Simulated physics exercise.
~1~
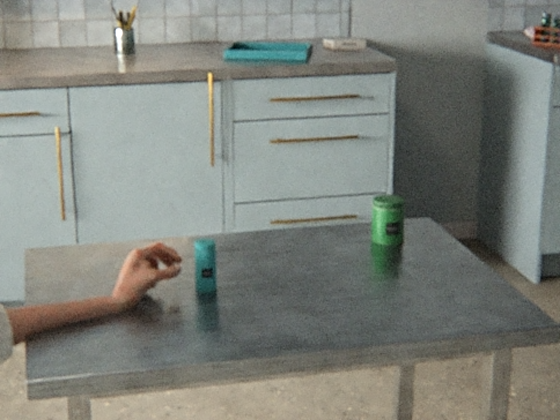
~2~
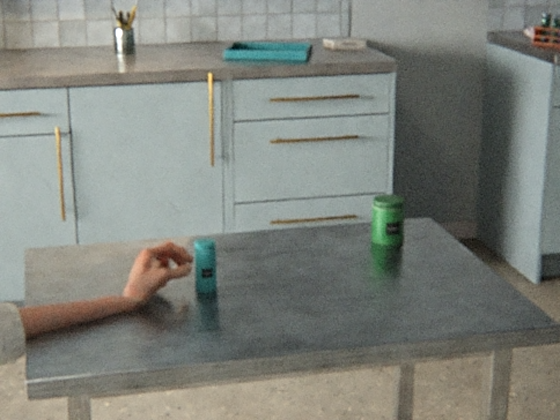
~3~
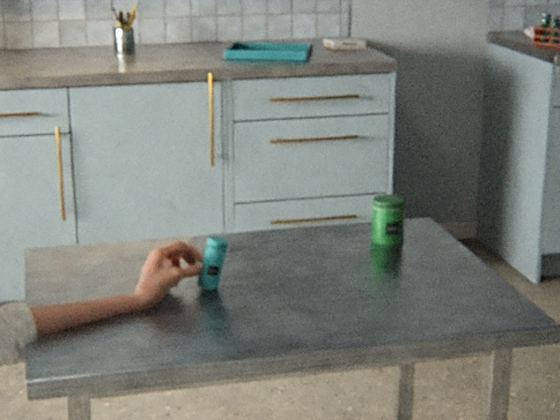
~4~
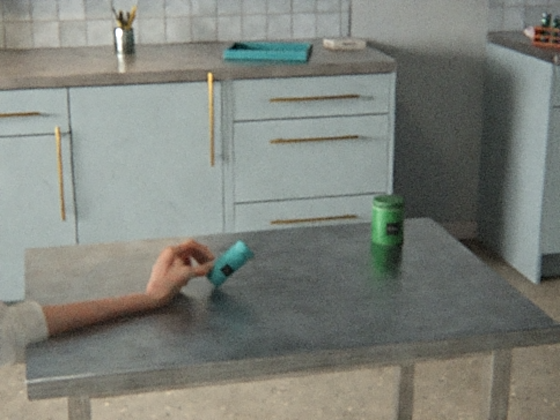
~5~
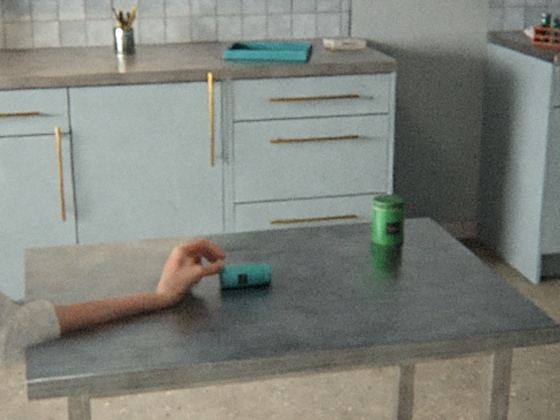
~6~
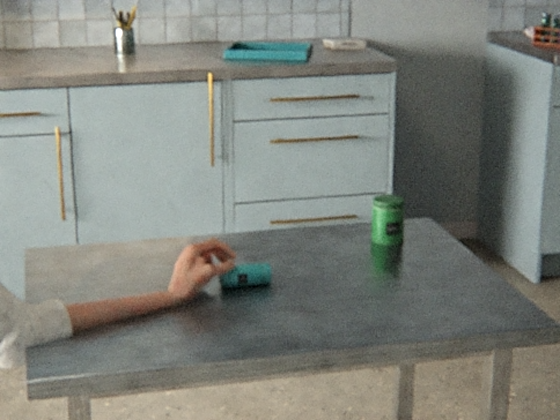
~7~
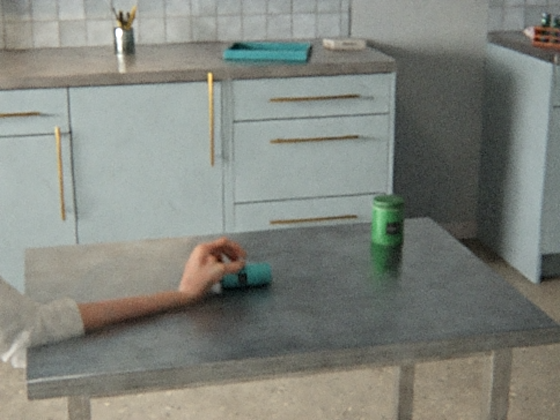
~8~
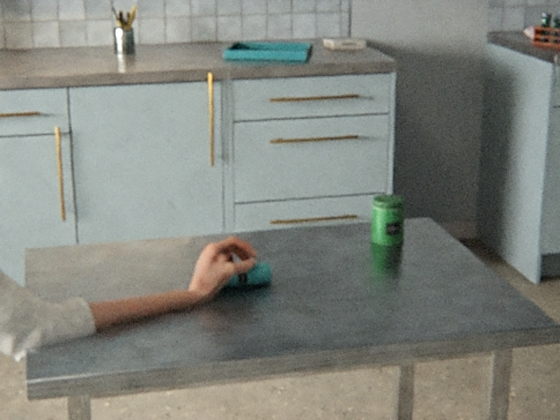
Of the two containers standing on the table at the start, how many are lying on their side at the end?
One of them is lying on its side at the end, the turquoise shaker. The green jar is still upright.
